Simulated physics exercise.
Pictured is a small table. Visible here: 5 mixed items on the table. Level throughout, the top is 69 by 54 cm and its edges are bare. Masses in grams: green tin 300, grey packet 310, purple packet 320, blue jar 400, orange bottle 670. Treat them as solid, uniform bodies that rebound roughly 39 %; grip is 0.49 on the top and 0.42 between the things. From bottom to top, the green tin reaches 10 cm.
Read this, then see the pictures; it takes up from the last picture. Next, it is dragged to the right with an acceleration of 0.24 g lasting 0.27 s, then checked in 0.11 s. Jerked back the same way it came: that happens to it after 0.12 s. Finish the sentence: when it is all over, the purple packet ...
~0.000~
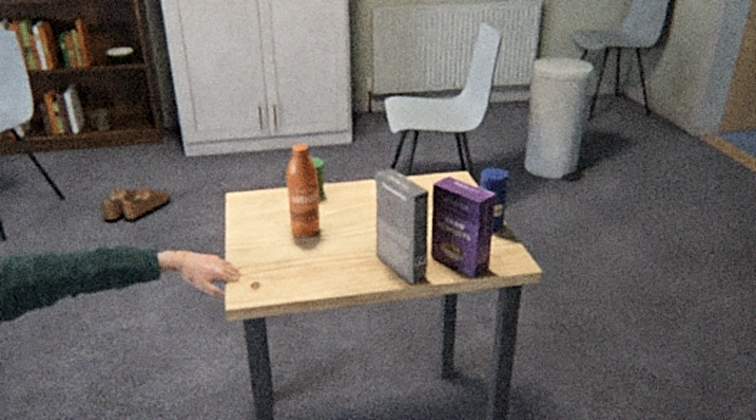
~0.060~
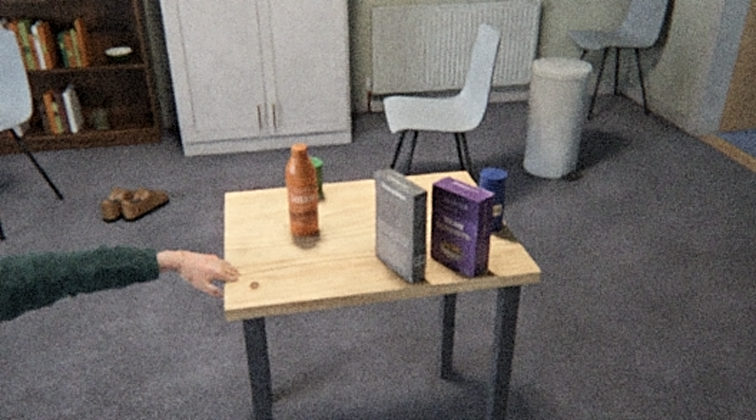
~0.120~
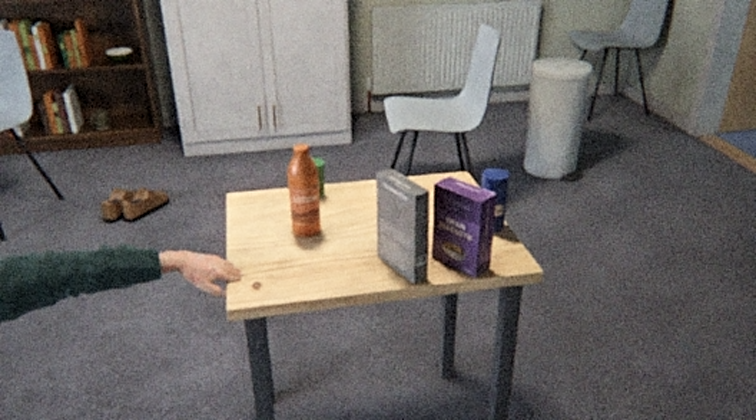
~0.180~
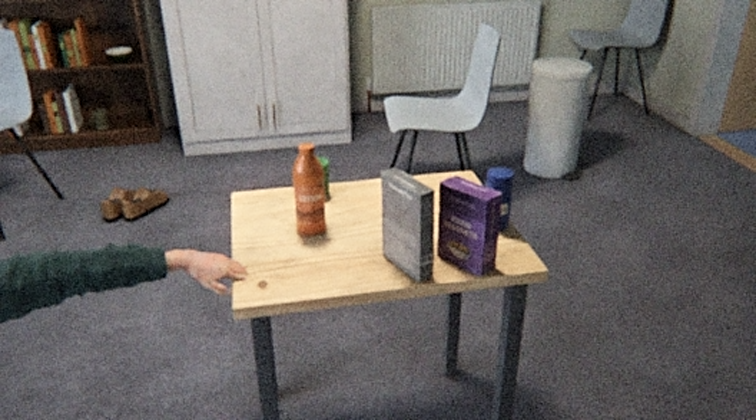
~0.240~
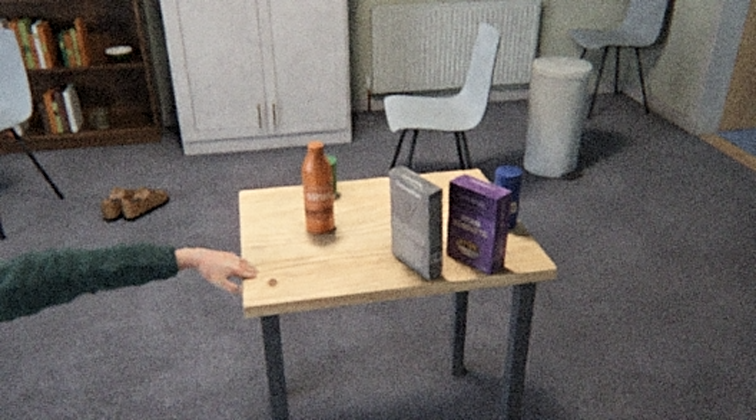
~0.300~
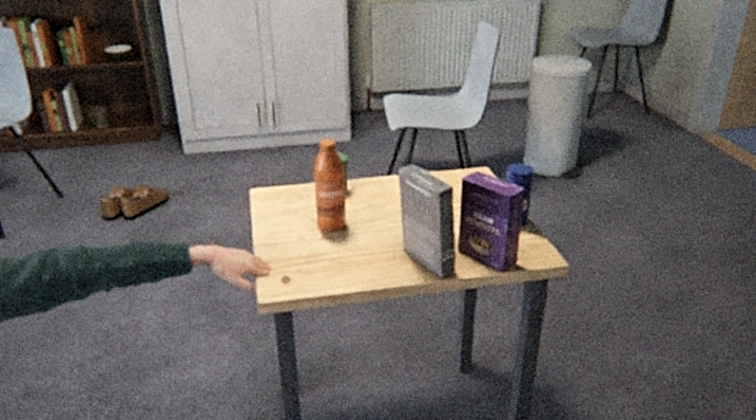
... has fallen over.
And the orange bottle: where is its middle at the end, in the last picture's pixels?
I'd put it at around (357, 210).
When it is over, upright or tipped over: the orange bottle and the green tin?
In the last frame the orange bottle does not stay up and the green tin remains up.
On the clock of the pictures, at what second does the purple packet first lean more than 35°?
Near 0.7 s.
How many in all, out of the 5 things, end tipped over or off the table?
It comes to 4.
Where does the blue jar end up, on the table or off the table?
When everything stops, the blue jar is out of bounds.
By 0.70 s, table shifted 10 cm; purple packet tilted 41° near (520, 212); grey packet tilted 48°; orange bottle tilted 18°.
By 0.90 s, blue jar now off the table; purple packet tilted 72° near (494, 223); grey packet tilted 69°.
By 1.00 s, purple packet on its side near (493, 233); orange bottle on its side; grey packet tilted 73°.
By 1.30 s, purple packet on its side near (493, 233); orange bottle on its side; grey packet tilted 72°.
When it is over (1.6 s), off the table and tipped over, blue jar; lying over on the table, grey packet, purple packet and orange bottle; green tin within 5 cm of the start. End places, in pixels of the last picture, purple packet near (493, 233).
